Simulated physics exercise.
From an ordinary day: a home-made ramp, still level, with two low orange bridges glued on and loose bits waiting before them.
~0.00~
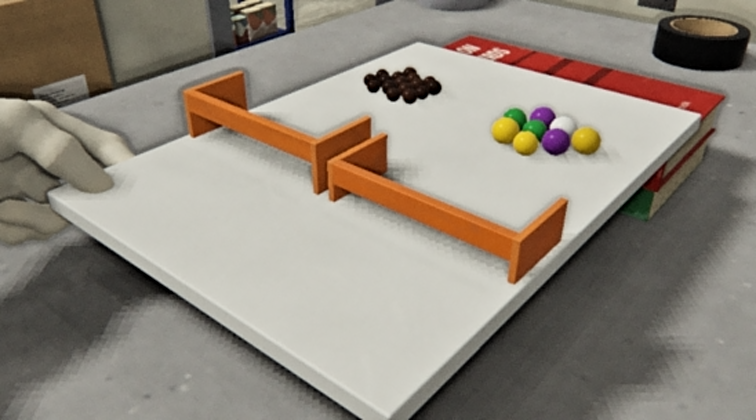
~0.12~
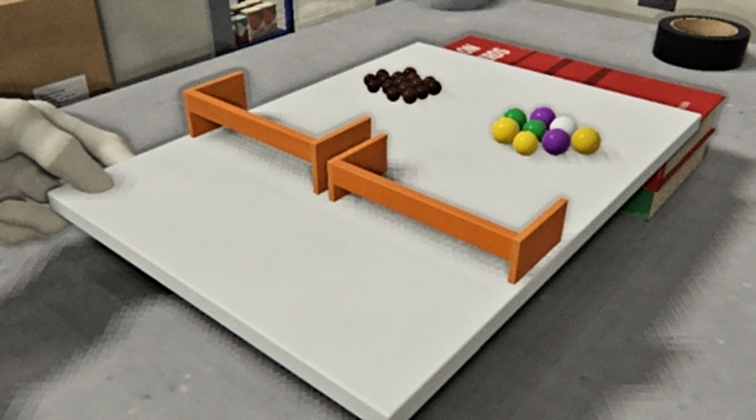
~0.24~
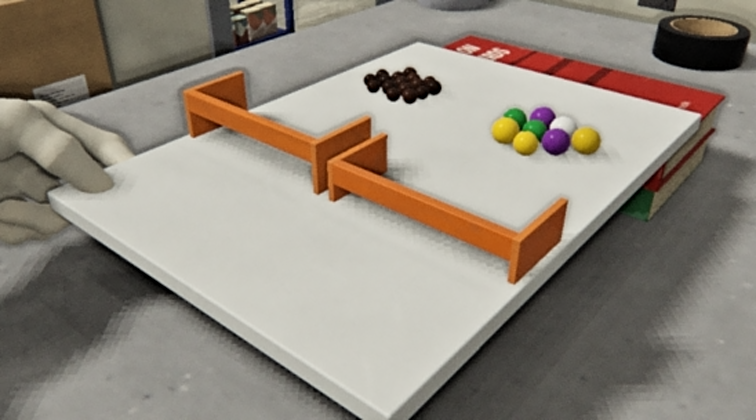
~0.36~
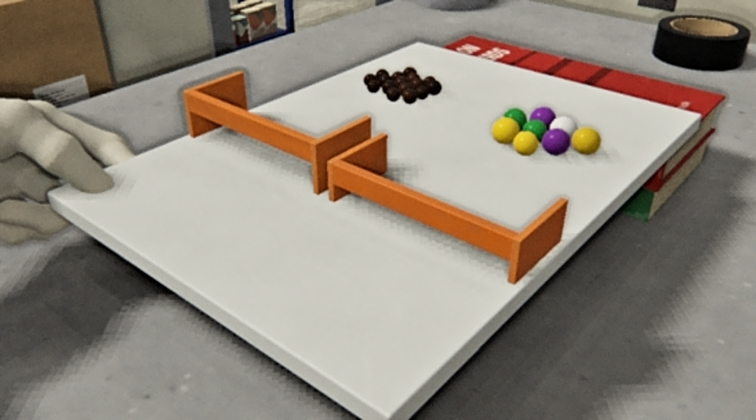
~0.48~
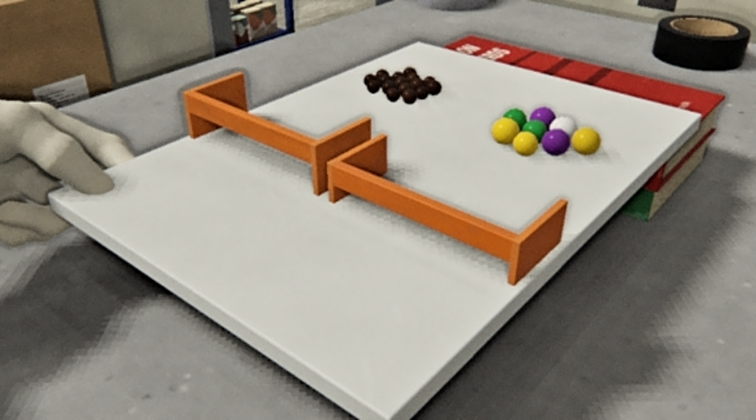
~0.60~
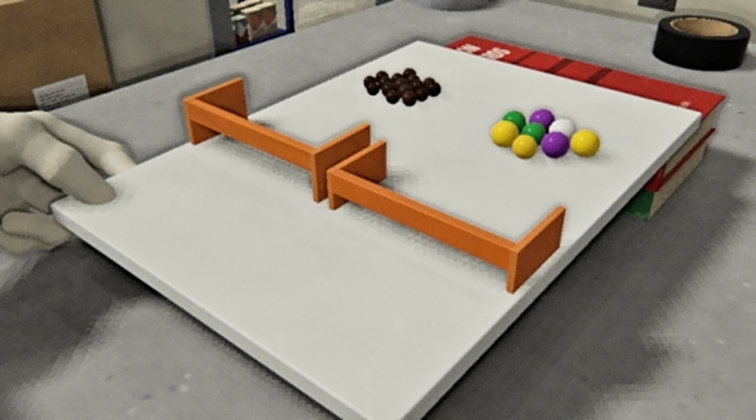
On a workshop table, a gloved-looking hand held a white board with two orange gates, dark balls and colourful marbles; nothing moved until the board's near end dipped very slightly, the balls staying put.
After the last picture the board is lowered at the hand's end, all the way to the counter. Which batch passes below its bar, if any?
The nearer batch is halted, the farther batch carries on.
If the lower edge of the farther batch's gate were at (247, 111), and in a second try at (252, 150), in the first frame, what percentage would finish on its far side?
Roughly 100 percent, then roughly 0 percent.
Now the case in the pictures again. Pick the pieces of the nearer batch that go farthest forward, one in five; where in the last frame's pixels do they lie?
About (415, 269).
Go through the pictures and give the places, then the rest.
Held end of the board (386, 399), level; book pile (547, 100), low, a small part of the board's length; nearer batch (535, 132), a few glass marbles; farther batch (402, 84), a few chocolate balls; nearer gate (418, 206), its slot lower than a piece; farther gate (249, 124), its slot higher than a piece, in the first picture.
Held end of the board (386, 399), level; farther batch (402, 84), in the second picture.
Held end of the board (386, 399), level; nearer batch (535, 132), in the third picture.
Held end of the board (386, 399), level; farther batch (402, 84), in the fourth picture.
Held end of the board (386, 401), level; nearer batch (534, 132), in the fifth picture.
Held end of the board (386, 413), down by 2°; book pile (547, 100); nearer batch (534, 135), not moving; farther batch (401, 86), not moving; nearer gate (417, 216); farther gate (249, 133), in the sixth picture.
By 0.86 s, board sloping at 8°; nearer batch where it was; farther batch on its way down.
By 1.13 s, board resting at 11°; nearer batch on its way down; farther batch on its way down.
By 1.45 s, board resting at 11°; nearer batch has reached its gate; farther batch every one past its gate.
When it is over (2.7 s), board resting at 11°; nearer batch gathered behind its gate; farther batch every one past its gate.
